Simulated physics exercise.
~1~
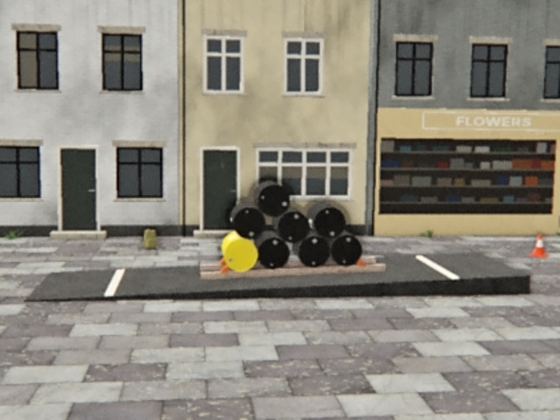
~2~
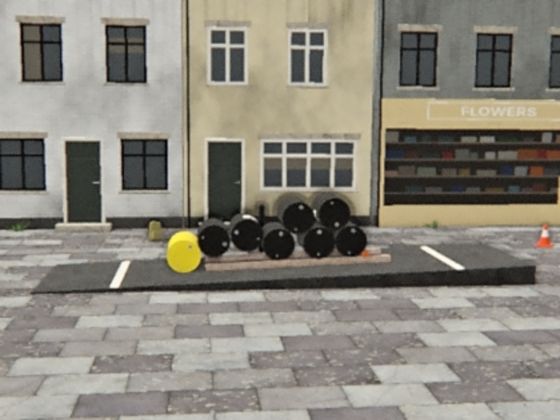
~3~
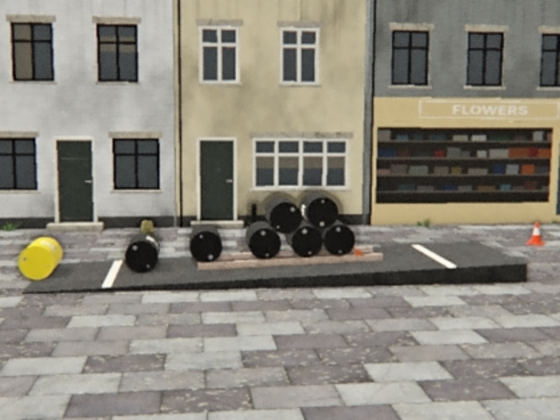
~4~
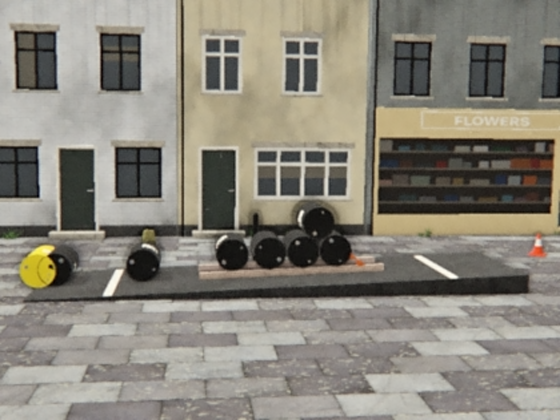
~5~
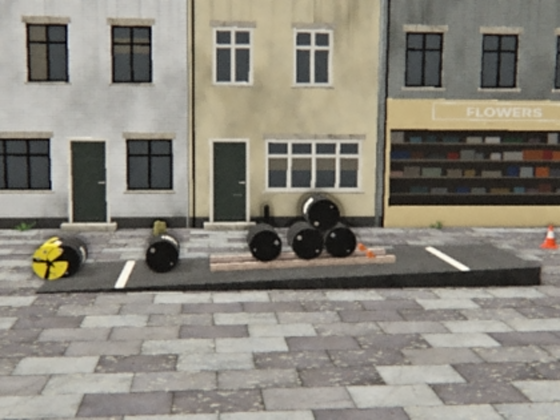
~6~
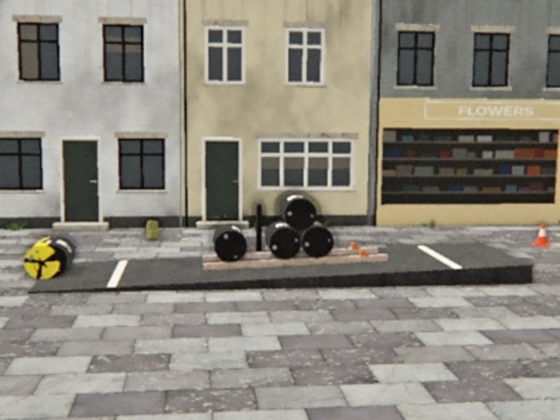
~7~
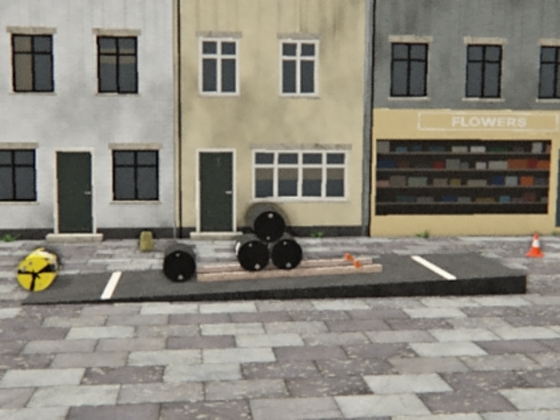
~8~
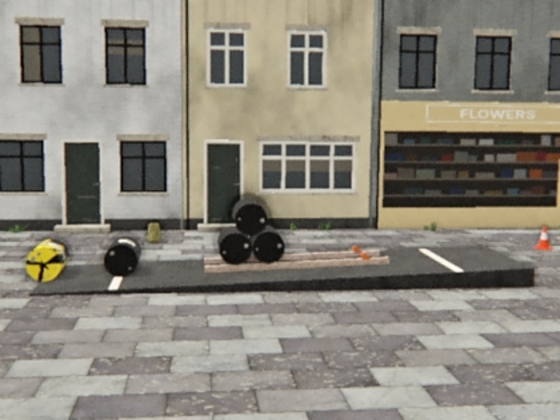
Stacked drums collapsing and rolling left down a gentle ramp, the yellow one crossing the white line ahead of several black ones.
